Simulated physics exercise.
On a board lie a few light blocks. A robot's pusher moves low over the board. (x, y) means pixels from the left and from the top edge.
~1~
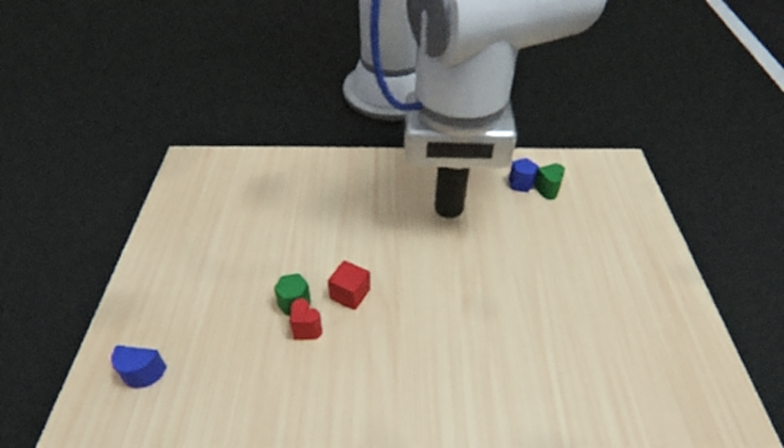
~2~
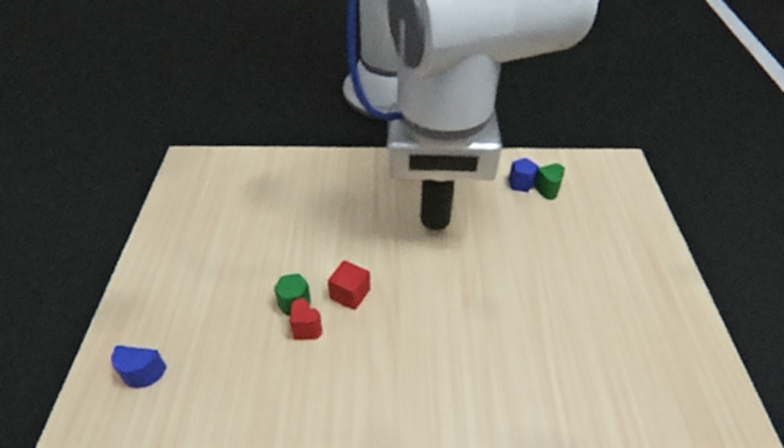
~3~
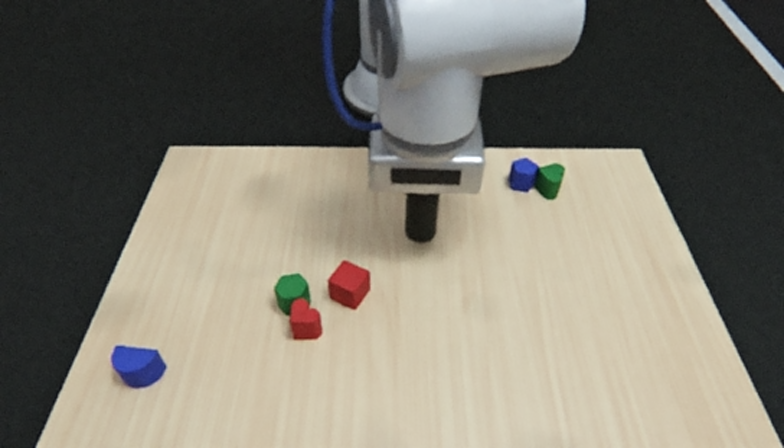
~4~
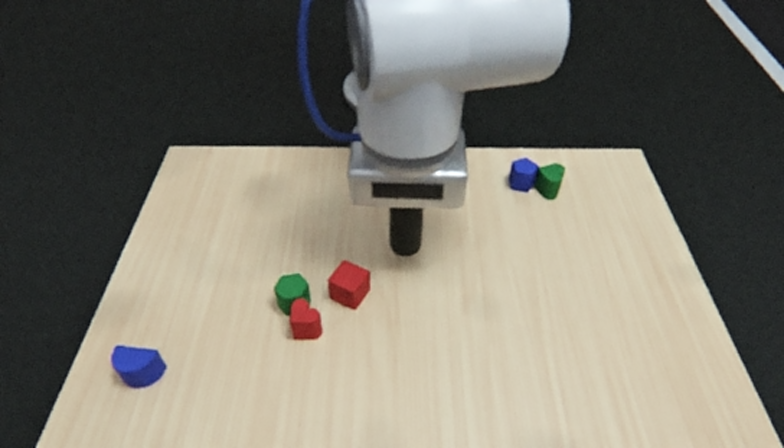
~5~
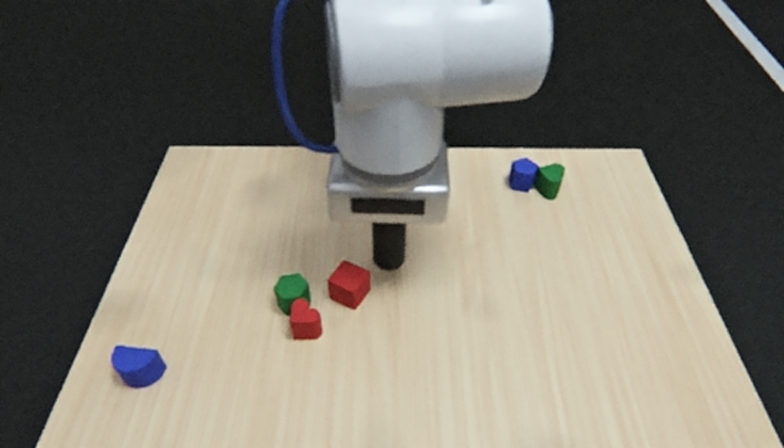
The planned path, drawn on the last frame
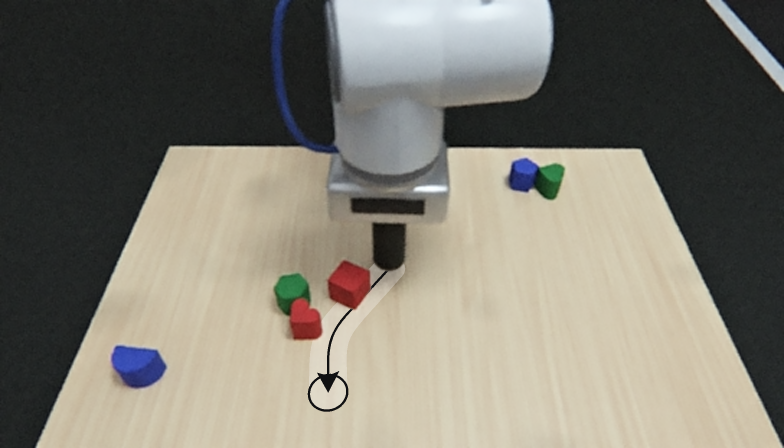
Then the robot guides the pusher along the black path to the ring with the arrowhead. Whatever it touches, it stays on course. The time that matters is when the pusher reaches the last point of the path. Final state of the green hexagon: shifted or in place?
It will be nudged away from its spot.
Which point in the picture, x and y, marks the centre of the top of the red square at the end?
The top centre is at (307, 294).
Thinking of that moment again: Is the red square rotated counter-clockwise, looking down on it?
The answer is no.
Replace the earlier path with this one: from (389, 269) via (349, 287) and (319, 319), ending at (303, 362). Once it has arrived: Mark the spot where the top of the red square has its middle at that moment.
The middle of its top is at (261, 357).
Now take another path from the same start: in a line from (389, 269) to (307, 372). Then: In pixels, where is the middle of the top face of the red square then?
When the path ends, it will be at (314, 293).
The line goes from (389, 269) via (359, 302) and (331, 341), ending at (328, 392).
What follows on the original path. One third of the way, pusher (357, 294); red square (322, 287), turned 55° clockwise.
Two thirds of the way, pusher (330, 333); green hexagon (278, 284); red heart (291, 317), turned 25° anticlockwise; red square (307, 294), turned 90° clockwise.
At the end, pusher (327, 384); green hexagon (278, 284); red heart (291, 317), turned 25° anticlockwise; red square (307, 294), turned 90° clockwise.
